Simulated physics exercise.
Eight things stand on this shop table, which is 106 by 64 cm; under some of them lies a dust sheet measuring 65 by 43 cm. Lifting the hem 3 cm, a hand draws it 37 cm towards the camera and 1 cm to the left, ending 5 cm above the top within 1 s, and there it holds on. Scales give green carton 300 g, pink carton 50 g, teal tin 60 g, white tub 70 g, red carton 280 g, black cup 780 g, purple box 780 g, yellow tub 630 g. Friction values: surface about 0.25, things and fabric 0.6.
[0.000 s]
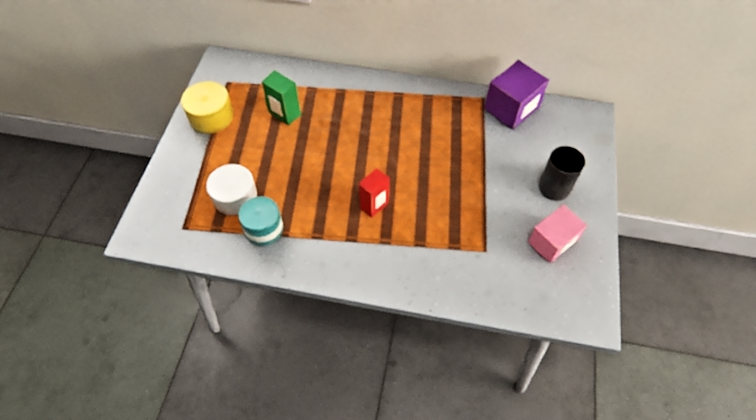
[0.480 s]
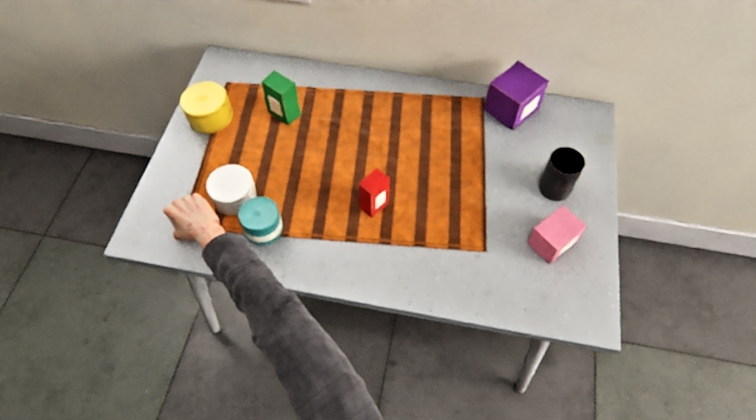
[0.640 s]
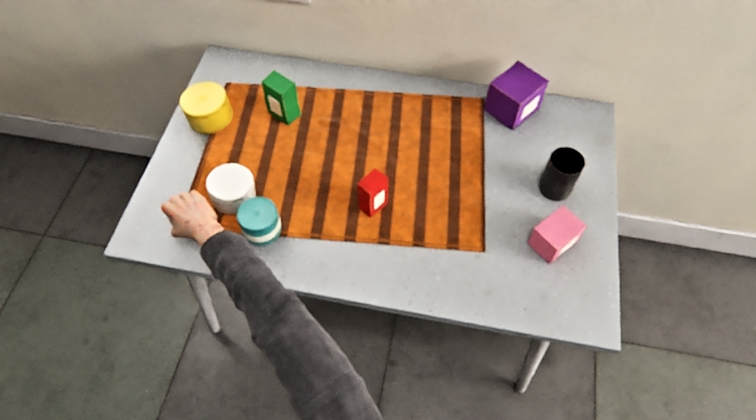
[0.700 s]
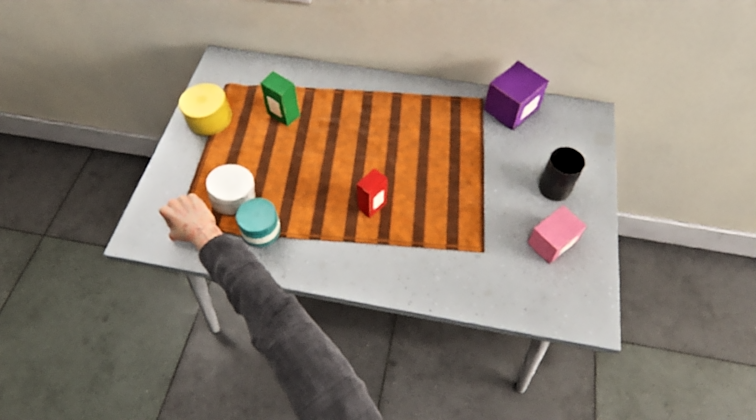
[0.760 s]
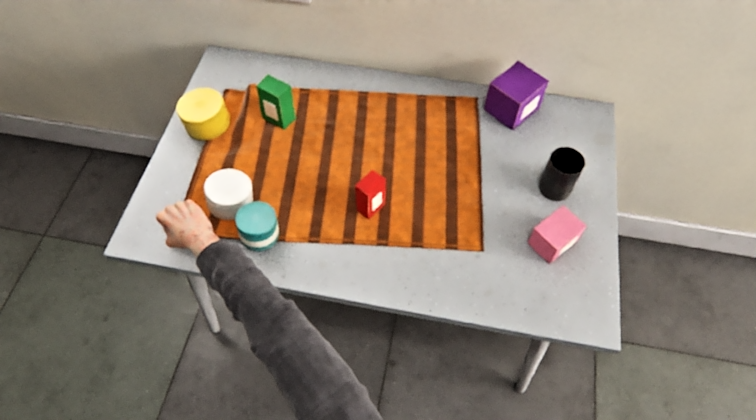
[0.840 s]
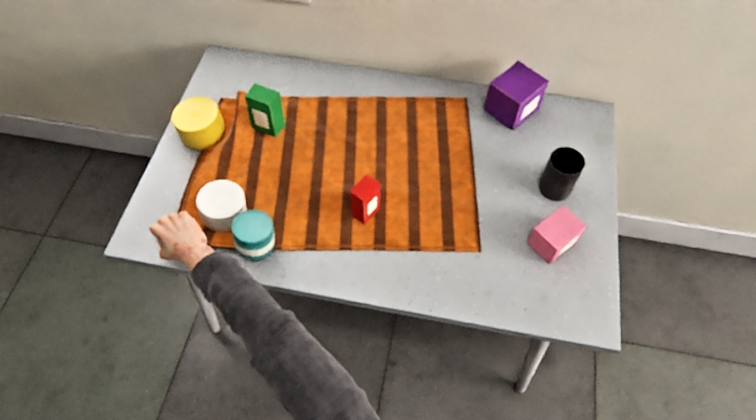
A hand in a grey sleeve reaches in and grips the near left corner of the striped orange cloth on a table, barely moving at first. It then draws the cloth slightly towards the viewer and left, and the yellow, white and teal tubs and green and red cartons shift with it.
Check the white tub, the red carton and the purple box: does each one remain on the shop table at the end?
The white tub is a casualty. The red carton is a casualty. The purple box is a survivor.
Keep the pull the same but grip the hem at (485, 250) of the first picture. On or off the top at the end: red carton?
Then the red carton leaves the top.
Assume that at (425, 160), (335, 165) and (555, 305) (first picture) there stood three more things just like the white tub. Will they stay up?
In order: Comes off; comes off; holds on.
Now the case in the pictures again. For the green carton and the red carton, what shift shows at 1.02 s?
The green carton is 15 cm out, the red carton 8 cm.
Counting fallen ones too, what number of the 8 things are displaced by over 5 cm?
After counting, the figure is 5.
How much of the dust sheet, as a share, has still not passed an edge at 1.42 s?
Some 70 in a hundred.
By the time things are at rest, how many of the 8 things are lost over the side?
5 in all.
At 1.0 s, 95 % of the dust sheet is still over the top; white tub 13 cm off its start, red carton 8 cm off its start, green carton 16 cm off its start.
At 1.2 s, 85 % of the dust sheet is still over the top; white tub 24 cm off its start, red carton 17 cm off its start, green carton on its side, 30 cm off its start.
At 1.4 s, 70 % of the dust sheet is still over the top; white tub 33 cm off its start at (162, 332), red carton 26 cm off its start at (281, 267), green carton on its side, 49 cm off its start at (177, 280).
At 1.6 s, 25 % of the dust sheet is still over the top; white tub over the edge, red carton over the edge, green carton over the edge.
At 3.2 s, 0 % of the dust sheet is still over the top; red carton over the edge, white tub over the edge, purple box 0 cm off its start at (519, 81), green carton over the edge.
